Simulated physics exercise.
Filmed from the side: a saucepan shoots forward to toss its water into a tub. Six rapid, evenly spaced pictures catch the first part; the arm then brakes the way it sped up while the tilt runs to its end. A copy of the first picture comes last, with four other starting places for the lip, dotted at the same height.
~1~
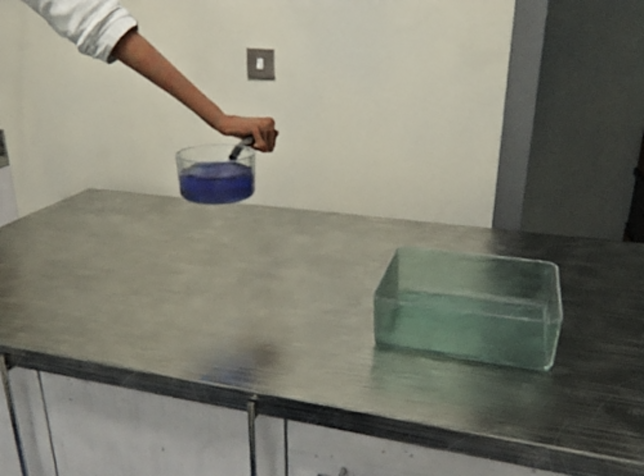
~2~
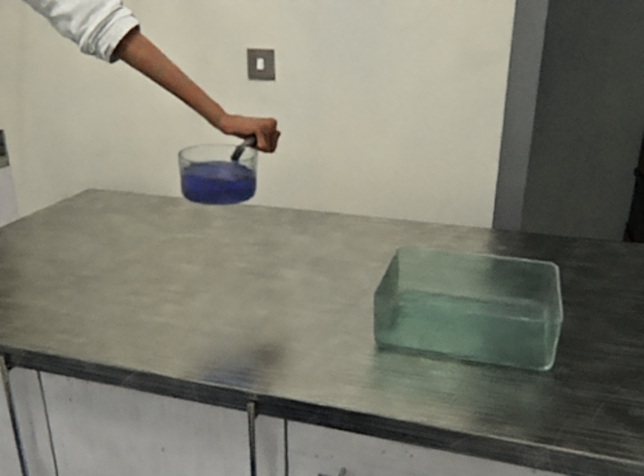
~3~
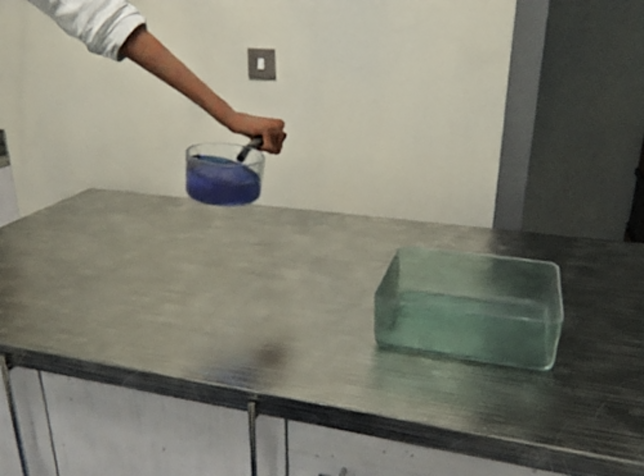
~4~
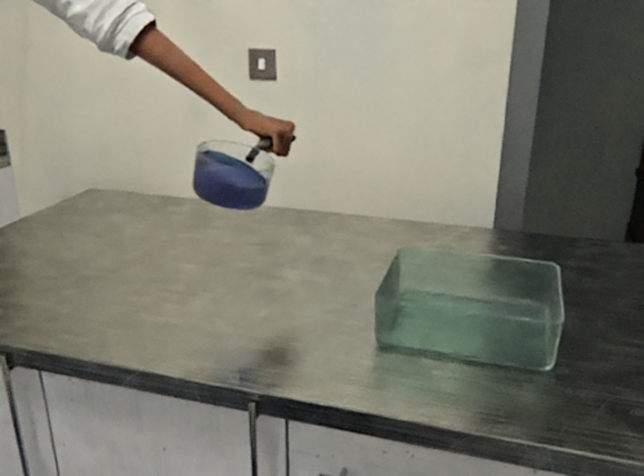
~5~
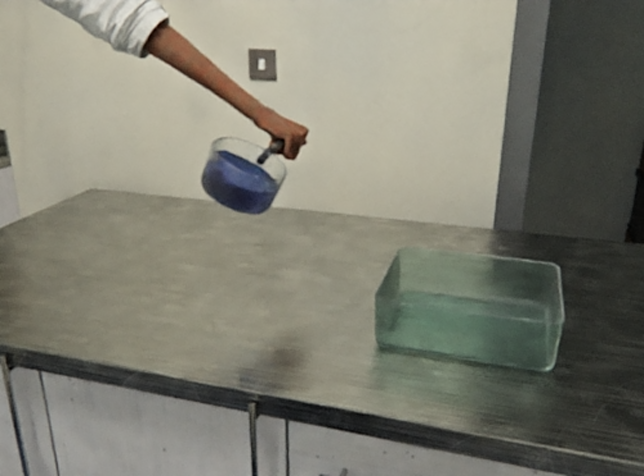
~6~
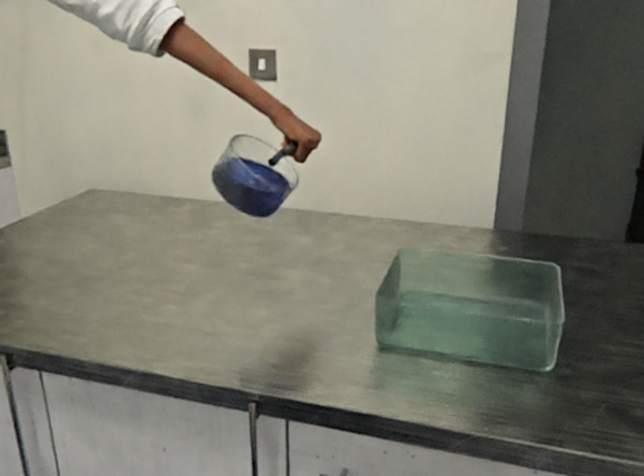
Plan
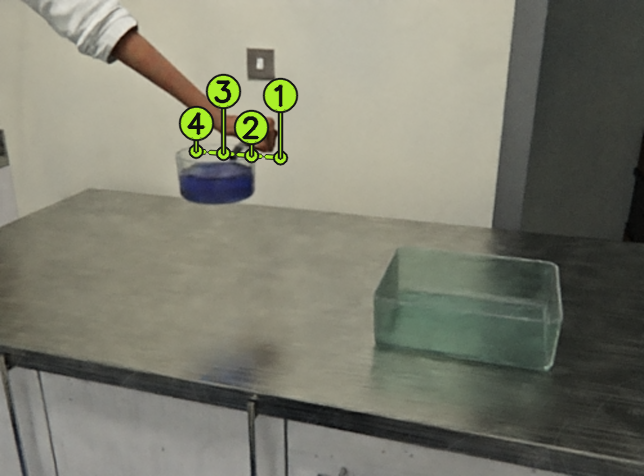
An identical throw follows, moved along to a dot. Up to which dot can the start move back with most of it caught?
1 will do.
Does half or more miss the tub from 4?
Yes, that goes wrong.
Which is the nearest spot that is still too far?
It is 2.
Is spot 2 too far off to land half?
Yes.
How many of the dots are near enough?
One of the four.
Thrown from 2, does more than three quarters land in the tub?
No, less.
On the marked copy, 1 at (280, 157); 2 at (251, 155); 3 at (223, 153); 4 at (196, 151).
For spot 1, about 64 % lands in the tub, 24 % falls short and 11 % goes beside or beyond.
For spot 2, about 23 % lands in the tub, 73 % falls short and 4 % goes beside or beyond.
For spot 3, about 0 % lands in the tub, 98 % falls short.
For spot 4, about 0 % lands in the tub, 100 % falls short.
